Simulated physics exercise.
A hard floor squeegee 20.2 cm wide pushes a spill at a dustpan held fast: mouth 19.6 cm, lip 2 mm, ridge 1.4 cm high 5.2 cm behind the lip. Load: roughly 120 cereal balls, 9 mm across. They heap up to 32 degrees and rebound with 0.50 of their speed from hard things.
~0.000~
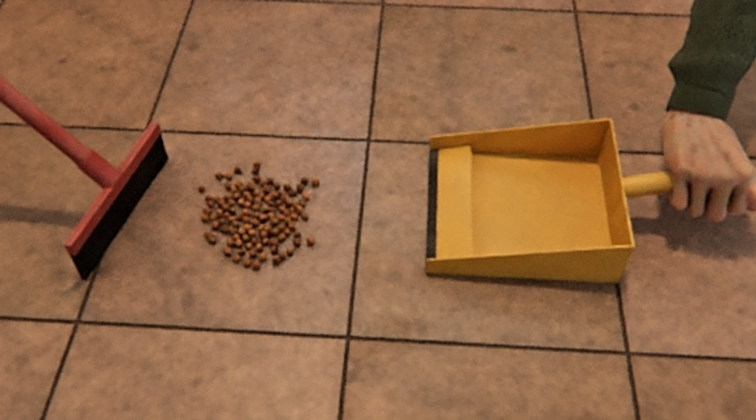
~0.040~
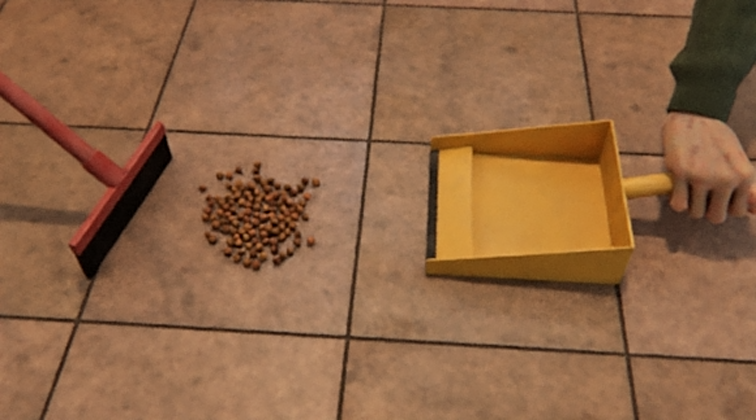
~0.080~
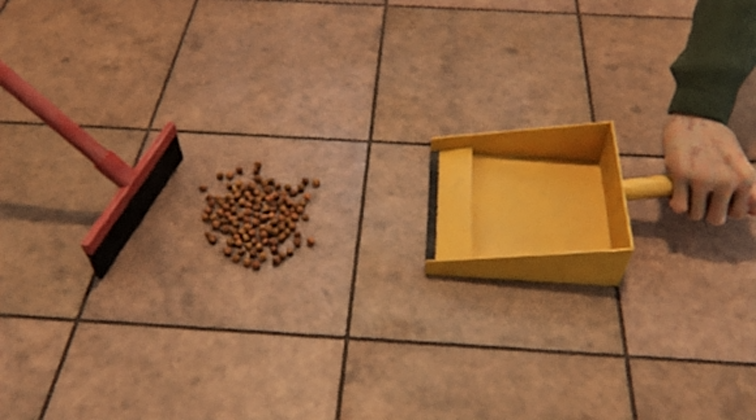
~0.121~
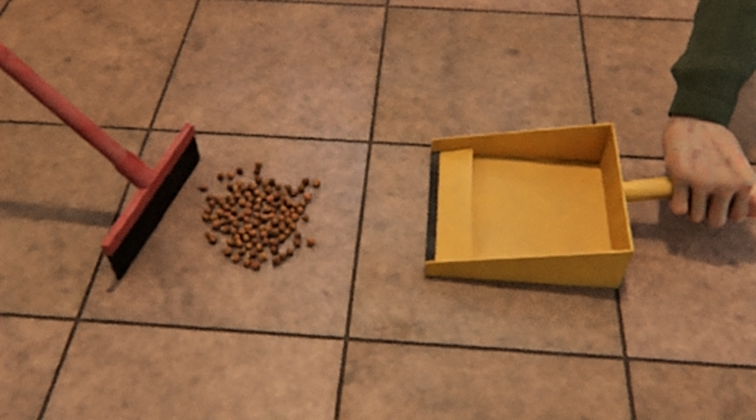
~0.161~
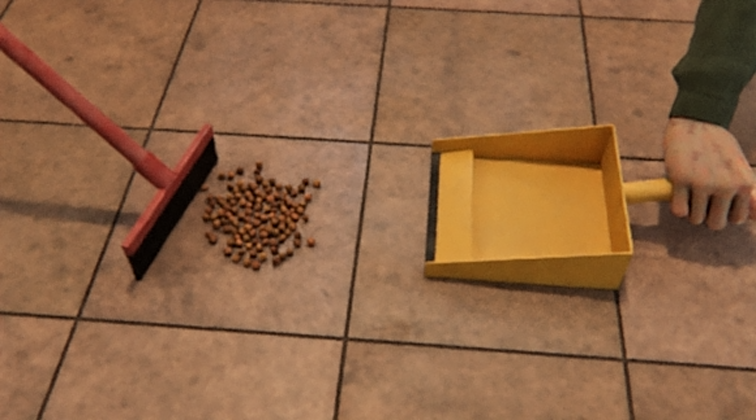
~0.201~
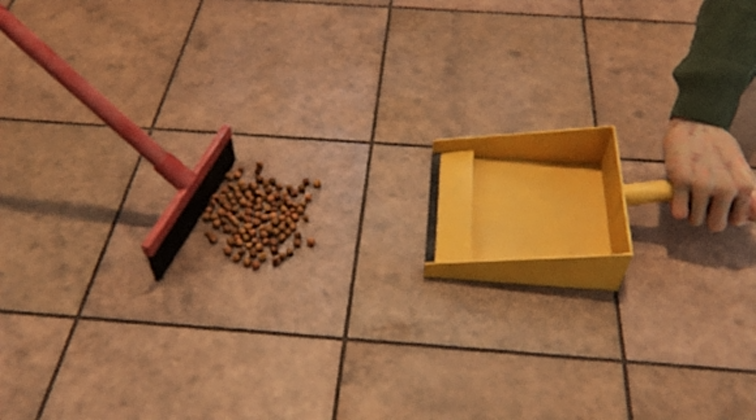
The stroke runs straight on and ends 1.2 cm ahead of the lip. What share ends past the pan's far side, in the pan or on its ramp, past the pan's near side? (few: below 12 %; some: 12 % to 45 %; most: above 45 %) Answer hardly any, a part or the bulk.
Far side: Hardly any, pan: A part, near side: A part.
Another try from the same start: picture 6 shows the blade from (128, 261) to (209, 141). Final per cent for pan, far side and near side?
Pan 25, far 0, near 40.
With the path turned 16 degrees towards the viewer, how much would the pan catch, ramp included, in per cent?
It would be near 15 per cent.
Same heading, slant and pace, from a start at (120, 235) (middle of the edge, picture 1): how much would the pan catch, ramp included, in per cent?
Some 25 per cent.
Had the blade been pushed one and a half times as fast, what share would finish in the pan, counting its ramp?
In that case some 25 per cent.
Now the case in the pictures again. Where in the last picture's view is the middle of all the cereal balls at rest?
Around (422, 234).
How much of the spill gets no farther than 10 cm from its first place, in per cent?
Roughly 0 per cent.
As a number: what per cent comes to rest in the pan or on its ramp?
Roughly 25 per cent.
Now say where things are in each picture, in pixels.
In the first picture, blade from (72, 250) to (156, 131), moved 0.0 cm, 0 of the pieces shifted so far; middle of the pieces at (256, 215); pan at (534, 213).
In the second picture, blade from (76, 249) to (161, 130), moved 0.5 cm, 0 of the pieces shifted so far; middle of the pieces at (256, 215).
In the third picture, blade from (89, 249) to (172, 131), moved 1.8 cm, 0 of the pieces shifted so far; middle of the pieces at (257, 215).
In the fourth picture, blade from (108, 250) to (190, 132), moved 4.0 cm, 0 of the pieces shifted so far; middle of the pieces at (257, 215).
In the fifth picture, blade from (129, 250) to (209, 132), moved 6.3 cm, 0 of the pieces shifted so far; middle of the pieces at (257, 215).
In the sixth picture, blade from (149, 251) to (227, 133), moved 8.5 cm, 4 of the pieces shifted so far; middle of the pieces at (257, 215); pan at (534, 218). Its pace works out near 0.56 m/s.
After 0.42 s, middle of the blade 16 cm from the lip; 0 % over the lip, far side 0 %, near side 15 %.
Then, at 0.56 s, middle of the blade 8 cm from the lip; 0 % over the lip, far side 0 %, near side 20 %.
After 0.84 s, middle of the blade 4 cm from the lip; 25 % over the lip, far side 0 %, near side 20 %.
At rest (1.2 s), far side 0 %, pan 25 %, near side 20 %, in front of the lip or behind the blade 55 %.
